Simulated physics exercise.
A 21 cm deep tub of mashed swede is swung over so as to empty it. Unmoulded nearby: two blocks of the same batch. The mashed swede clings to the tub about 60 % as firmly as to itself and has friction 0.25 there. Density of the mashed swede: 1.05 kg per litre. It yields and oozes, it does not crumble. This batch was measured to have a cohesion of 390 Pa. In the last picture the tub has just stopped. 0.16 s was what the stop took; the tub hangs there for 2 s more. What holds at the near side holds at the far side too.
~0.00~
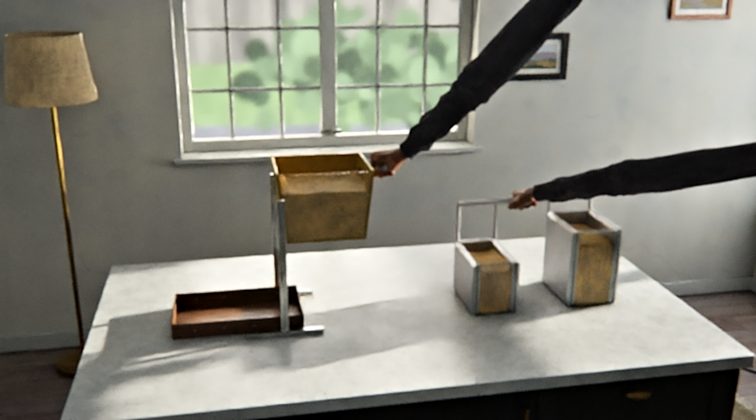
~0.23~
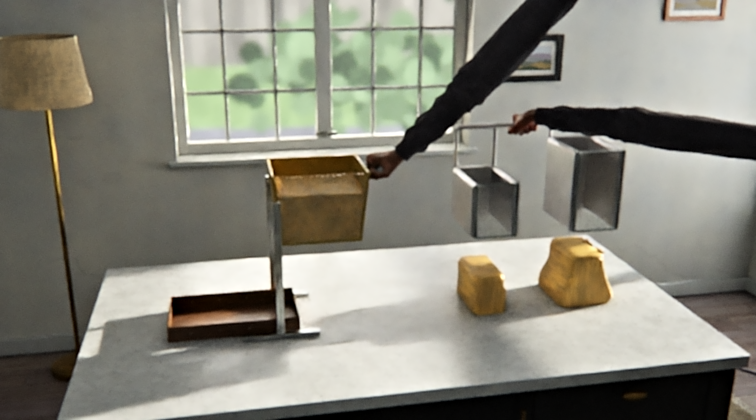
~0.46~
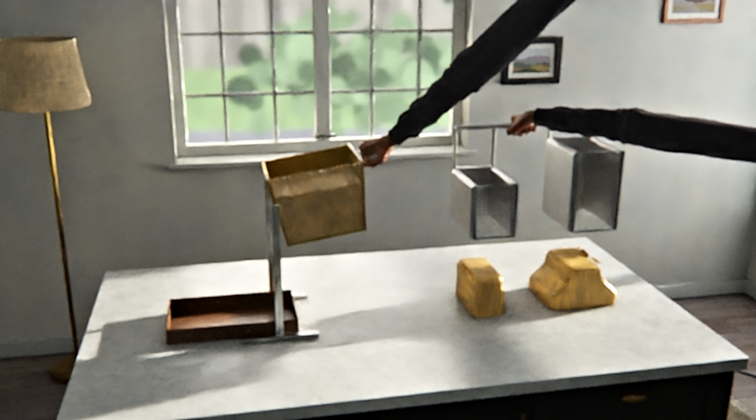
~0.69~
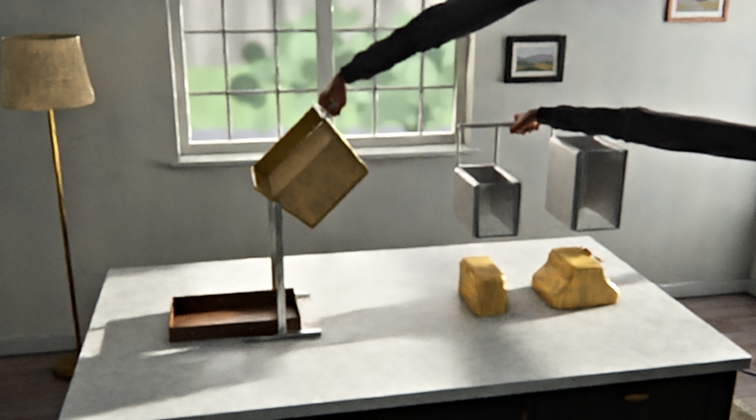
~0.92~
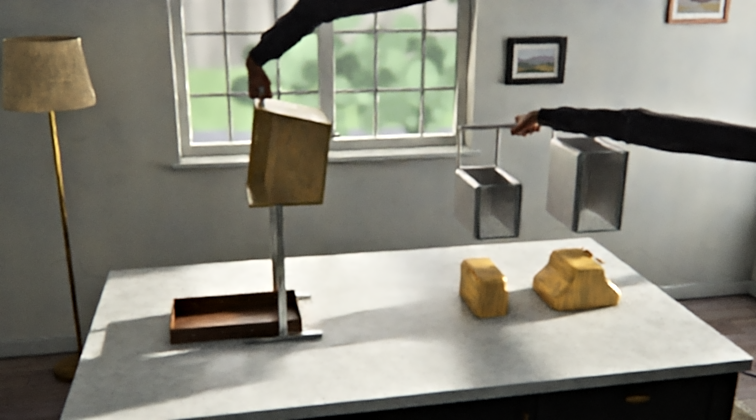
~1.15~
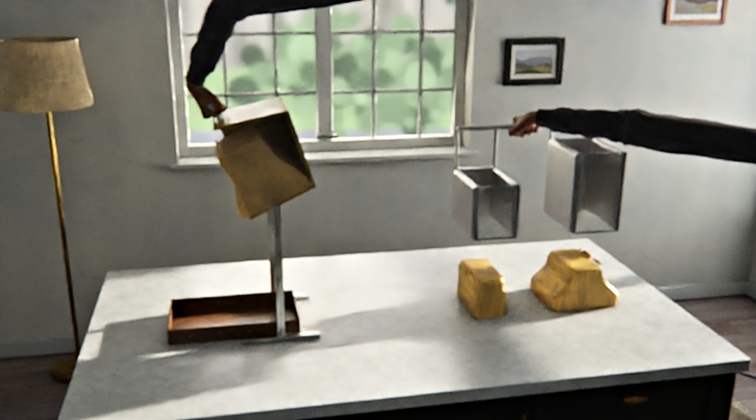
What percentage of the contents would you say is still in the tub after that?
I would say about 0 %.
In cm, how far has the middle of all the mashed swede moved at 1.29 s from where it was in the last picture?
Looks like around 14 cm to me.
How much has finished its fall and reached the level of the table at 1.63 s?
I reckon around 100 % of it.
By 1.29 s, the tub is at 108 degrees and holds 34 %.
By 1.46 s, the tub is at 108 degrees and holds 0 %.
By 1.63 s, the tub is at 108 degrees and holds 0 %.
By 1.80 s, the tub is at 108 degrees and holds 0 %.
By 3.15 s, at the end, the tub is at 108 degrees and holds 0 %.
